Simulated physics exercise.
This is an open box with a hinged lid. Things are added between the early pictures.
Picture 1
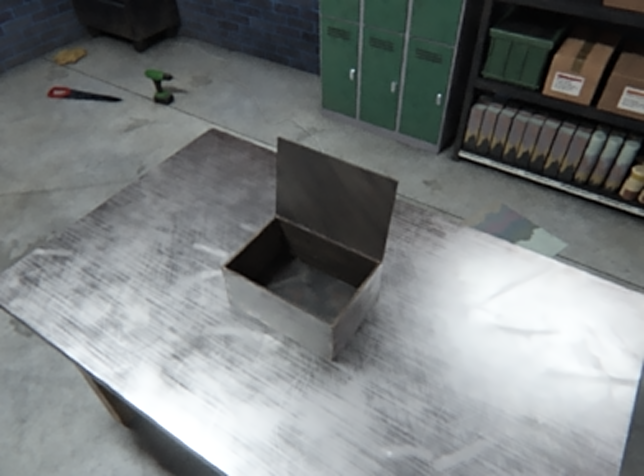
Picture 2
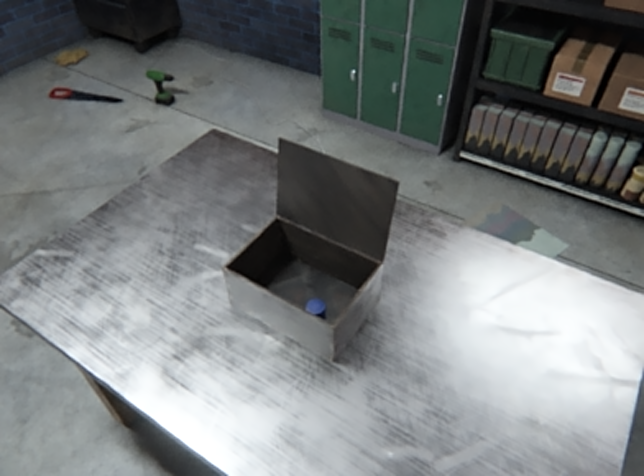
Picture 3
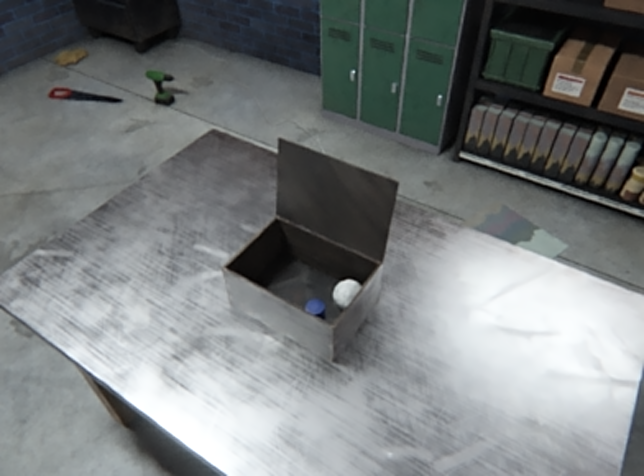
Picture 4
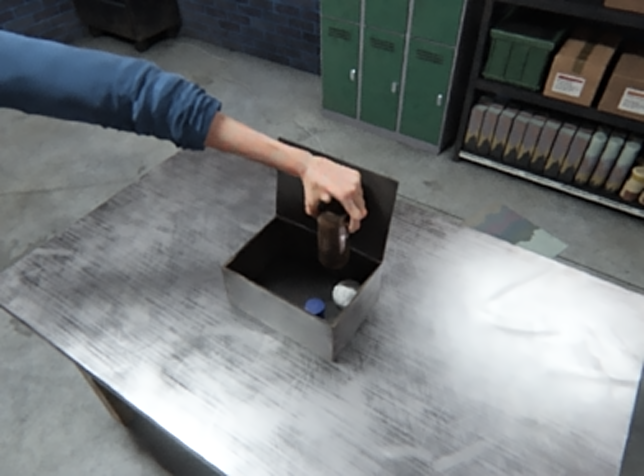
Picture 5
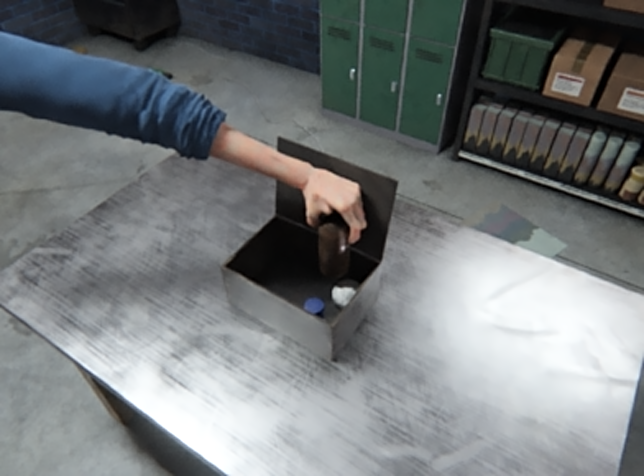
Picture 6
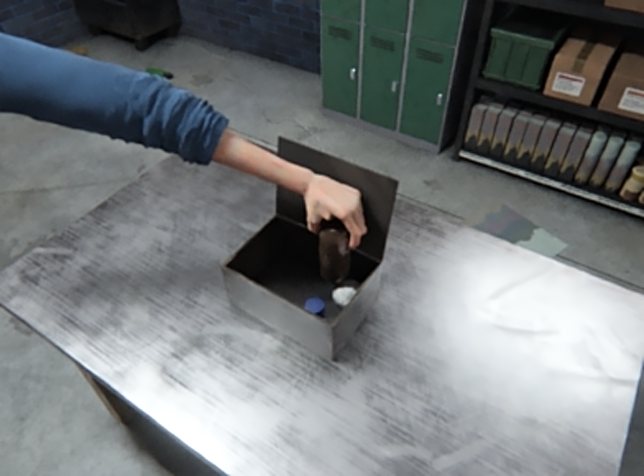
In a workshop, an open metal box with a hinged lid sits on a table as a blue item and then a white ball appear inside; a hand reaches in from the left, gripping a brown can and lowering it slightly.
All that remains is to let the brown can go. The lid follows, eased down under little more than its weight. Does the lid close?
It sits on the rim.
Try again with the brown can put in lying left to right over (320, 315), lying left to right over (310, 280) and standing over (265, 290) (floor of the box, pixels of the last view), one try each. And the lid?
In the first case it shuts flat; in the second case it shuts flat; in the third case it is held up.
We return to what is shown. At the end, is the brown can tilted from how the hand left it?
The brown can ends up tilted.
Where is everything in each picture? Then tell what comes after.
In the first picture, the last thing is not in view yet.
In the second picture, the last thing is not in view yet.
In the third picture, the last thing is not in view yet.
The fourth picture shows still above its spot; brown can (334, 237).
The fifth picture shows still above its spot; brown can (335, 247).
The sixth picture shows in place under the hand; brown can (335, 253).
Then, 0.40 s on from there, brown can on its side near (300, 275).
Then, 1.20 s on from there, lid starting down; brown can on its side near (289, 289).
Then, 1.70 s on from there, lid 51° above the rim; brown can on its side near (286, 292); white ball shifted a little.
Then, 2.10 s on from there, lid 15° above the rim; brown can on its side near (286, 294); white ball shifted a little.
In the end, lid shut; toppled in the box, brown can; the other 2 unmoved. At the end, from the last picture's camera, brown can near (285, 294).
